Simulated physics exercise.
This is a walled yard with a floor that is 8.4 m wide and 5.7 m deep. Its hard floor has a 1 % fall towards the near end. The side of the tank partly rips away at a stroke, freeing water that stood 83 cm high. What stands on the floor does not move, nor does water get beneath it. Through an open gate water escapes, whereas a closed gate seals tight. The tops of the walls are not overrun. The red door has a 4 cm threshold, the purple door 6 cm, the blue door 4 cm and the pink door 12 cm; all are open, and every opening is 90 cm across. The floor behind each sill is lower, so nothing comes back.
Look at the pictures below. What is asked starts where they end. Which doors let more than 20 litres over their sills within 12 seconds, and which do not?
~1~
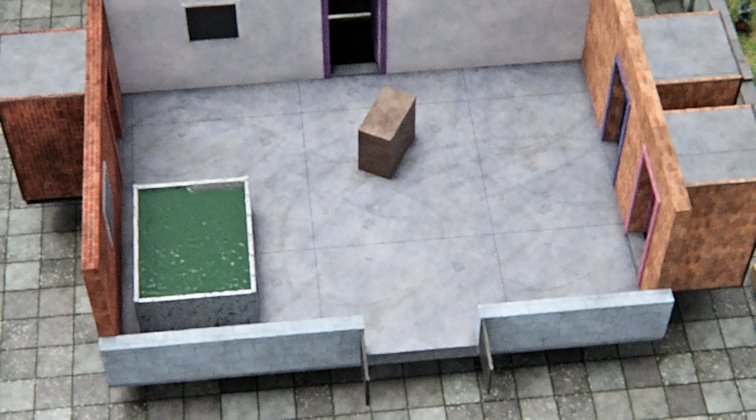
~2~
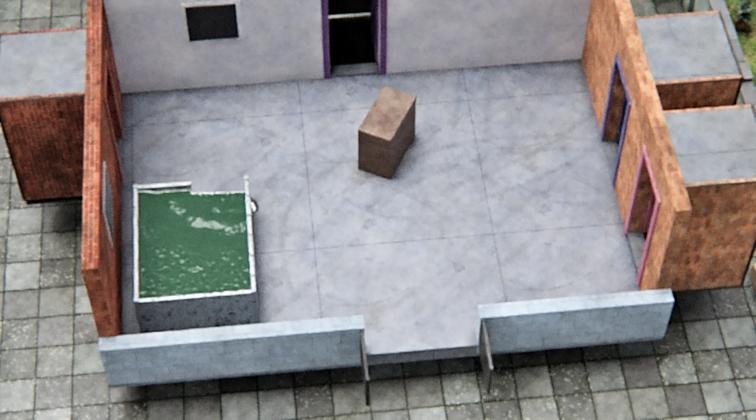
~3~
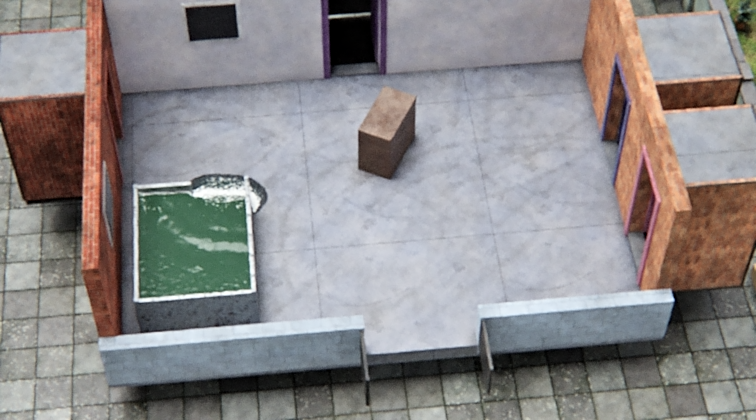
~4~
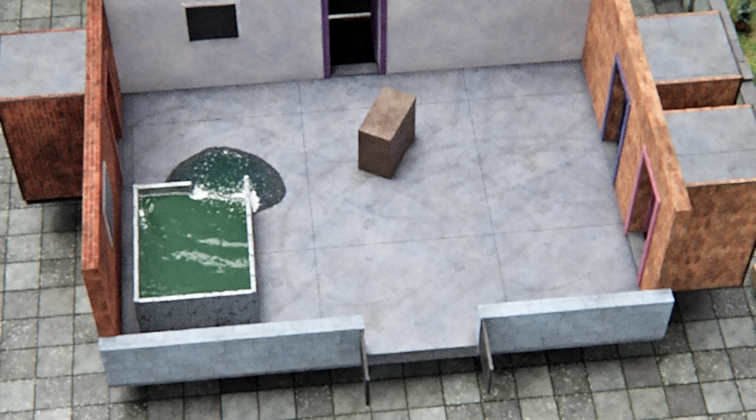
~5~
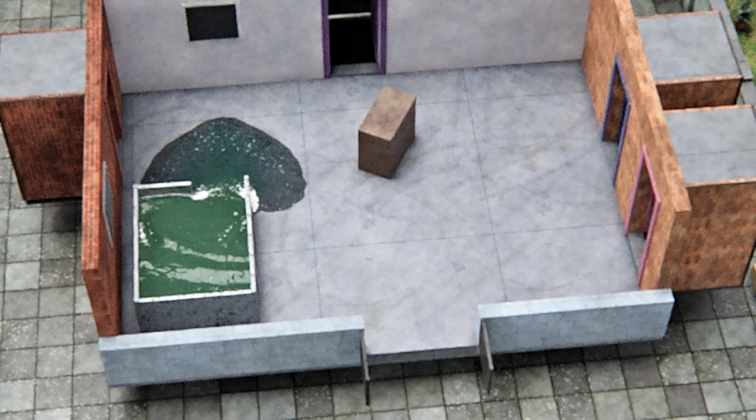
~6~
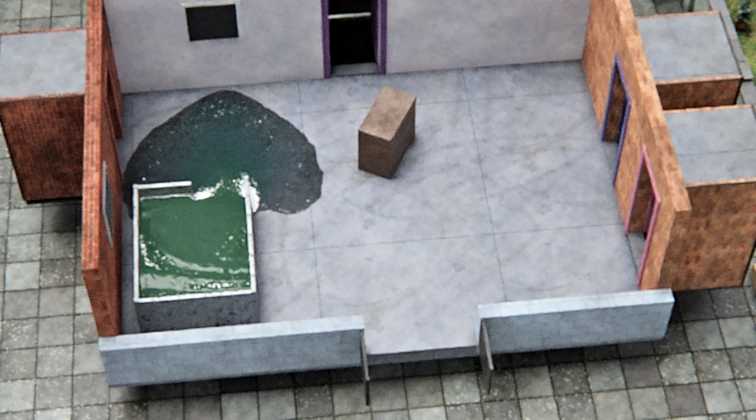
In order: The red door lets in more than the cap; the purple door lets in more than the cap; the blue door lets in more than the cap; the pink door lets in less than the cap.
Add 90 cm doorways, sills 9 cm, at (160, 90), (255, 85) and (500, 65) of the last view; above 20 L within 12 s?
The first one exceeds it, the second one exceeds it, and the third one doesn't reach it.
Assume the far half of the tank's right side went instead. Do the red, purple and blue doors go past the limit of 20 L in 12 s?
Result: Red limit not passed, purple limit passed, blue limit passed.
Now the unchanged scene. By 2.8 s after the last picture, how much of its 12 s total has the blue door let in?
Some 0 in a hundred.
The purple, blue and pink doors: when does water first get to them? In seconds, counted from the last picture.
So purple at 0.7 s, blue at 3.2 s, and pink at 4.0 s.
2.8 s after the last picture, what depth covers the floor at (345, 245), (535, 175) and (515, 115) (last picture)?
Around 0 cm, 0 cm and 4 cm, in the order given.
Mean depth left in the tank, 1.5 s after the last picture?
It averages close to 47 cm.
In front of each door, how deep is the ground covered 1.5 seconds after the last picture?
Measured in centimetres, the red door gives 7, the purple door 15, the blue door 0 and the pink door 0.
Then, 0.7 s after the last picture water covers 25 % of the floor and is deepest (44 cm) near (230, 208); red door 7 cm at the sill, 4 L in, purple door not reached, blue door not reached, pink door not reached.
Then, 1.5 s after the last picture water covers 30 % of the floor and is deepest (38 cm) near (122, 98); red door 7 cm at the sill, 10 L in, purple door 15 cm at the sill, 18 L in, blue door not reached, pink door not reached.
Then, 2.8 s after the last picture water covers 45 % of the floor and is deepest (26 cm) near (230, 208); red door 10 cm at the sill, 47 L in, purple door 11 cm at the sill, 50 L in, blue door not reached, pink door not reached.
Then, 6.3 s after the last picture water covers 75 % of the floor and is deepest (17 cm) near (123, 363); red door 9 cm at the sill, 105 L in, purple door 8 cm at the sill, 76 L in, blue door 9 cm at the sill, 36 L in, pink door 5 cm at the sill, 0 L in.
Then, 11.3 s after the last picture water covers 95 % of the floor and is deepest (13 cm) near (598, 321); red door 7 cm at the sill, 163 L in, purple door 6 cm at the sill, 87 L in, blue door 6 cm at the sill, 74 L in, pink door 9 cm at the sill, 0 L in.
